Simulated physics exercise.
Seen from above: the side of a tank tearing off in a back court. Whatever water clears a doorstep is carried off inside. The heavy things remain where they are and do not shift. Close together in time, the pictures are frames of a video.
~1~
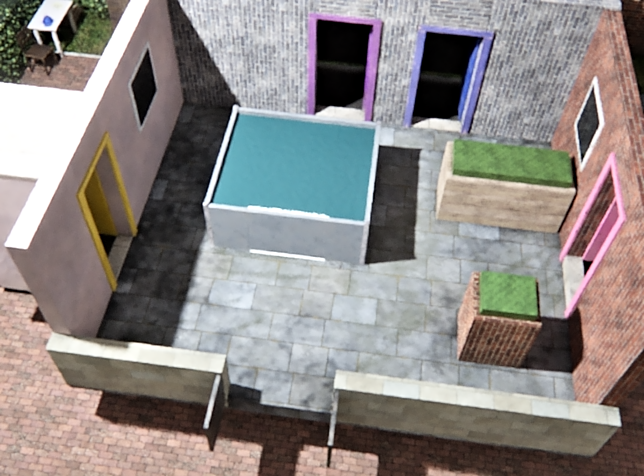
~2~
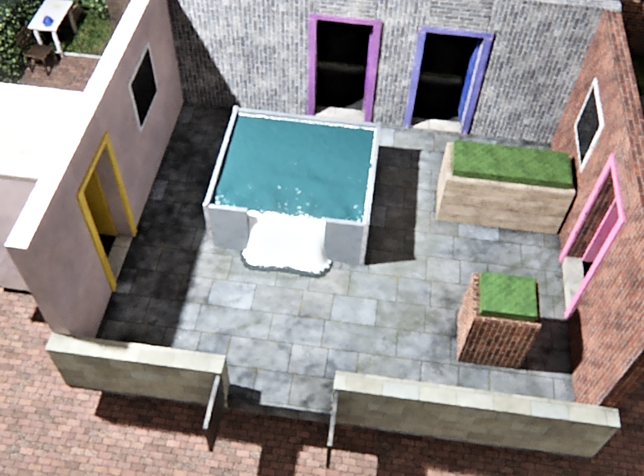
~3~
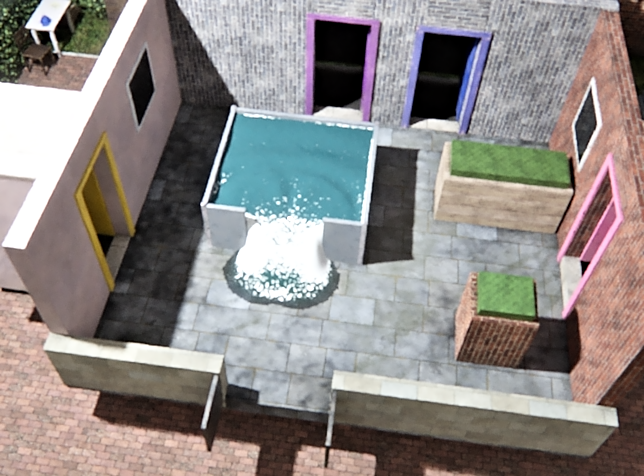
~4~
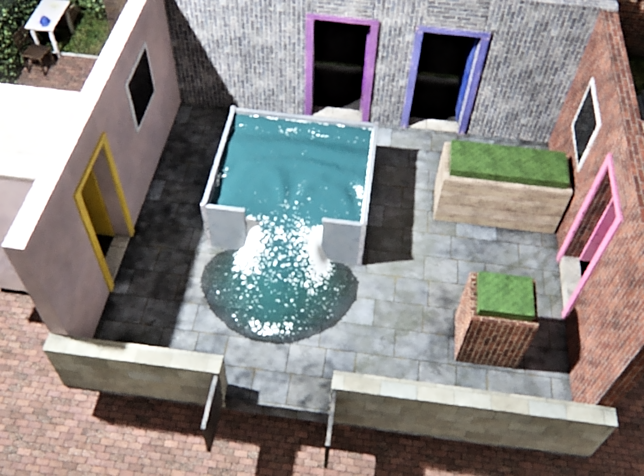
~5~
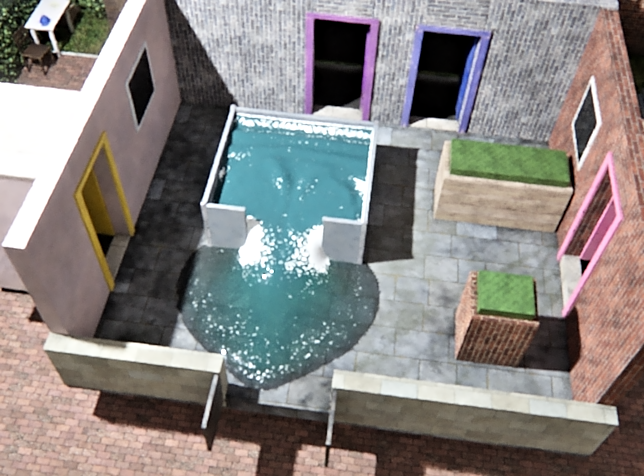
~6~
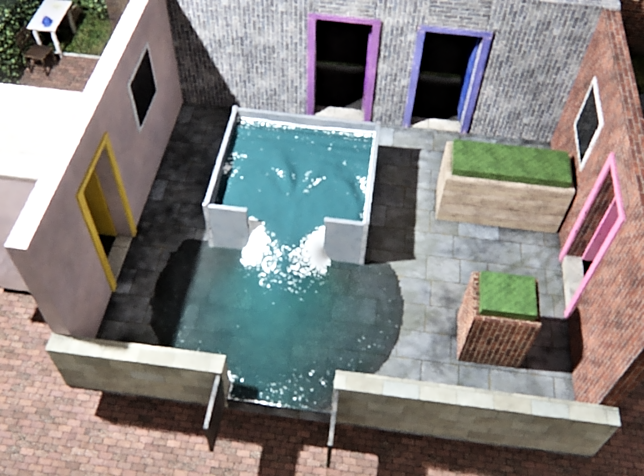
In a walled back court seen from above, an open tank of still teal water stands on grey paving. Its front side gives way in the middle, and white, foaming water bursts through the gap. The water spreads forward over the slabs in a widening rounded pool, reaching the low front walls and the opening between them.
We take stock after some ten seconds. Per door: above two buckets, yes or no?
Blue door no. Pink door no. Purple door no. Yellow door yes.
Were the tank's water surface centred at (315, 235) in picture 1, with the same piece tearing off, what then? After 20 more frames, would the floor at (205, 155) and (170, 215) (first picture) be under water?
In that order: Not flooded, flooded.
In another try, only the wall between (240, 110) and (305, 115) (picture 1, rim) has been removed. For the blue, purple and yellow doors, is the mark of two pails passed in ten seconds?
Blue exceeds the limit, purple exceeds the limit, yellow exceeds the limit.
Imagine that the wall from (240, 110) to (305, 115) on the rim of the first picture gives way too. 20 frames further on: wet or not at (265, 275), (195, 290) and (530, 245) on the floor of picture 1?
Untouched, submerged, untouched.
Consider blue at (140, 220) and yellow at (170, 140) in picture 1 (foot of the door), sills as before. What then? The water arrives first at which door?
I say the door marked blue.
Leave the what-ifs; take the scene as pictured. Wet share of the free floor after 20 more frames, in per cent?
That works out to some 60 in a hundred.
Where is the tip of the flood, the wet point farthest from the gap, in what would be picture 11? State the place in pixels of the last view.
Roughly at (486, 416).
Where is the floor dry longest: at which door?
It's the door marked blue.
A moment on, water covers 30 % of the floor; the blue door not reached, the pink door not reached, the purple door not reached, the yellow door wet at the sill, nothing in.
Next, water covers 35 % of the floor; the blue door not reached, the pink door not reached, the purple door not reached, the yellow door wet at the sill, nothing in.
Then, water covers 60 % of the floor; the blue door not reached, the pink door wet at the sill, nothing in, the purple door not reached, the yellow door under two buckets in.
Later, water covers 85 % of the floor; the blue door not reached, the pink door wet at the sill, nothing in, the purple door wet at the sill, nothing in, the yellow door over two buckets in.
In the end, water covers 100 % of the floor; the blue door under two buckets in, the pink door wet at the sill, nothing in, the purple door wet at the sill, nothing in, the yellow door over two buckets in.
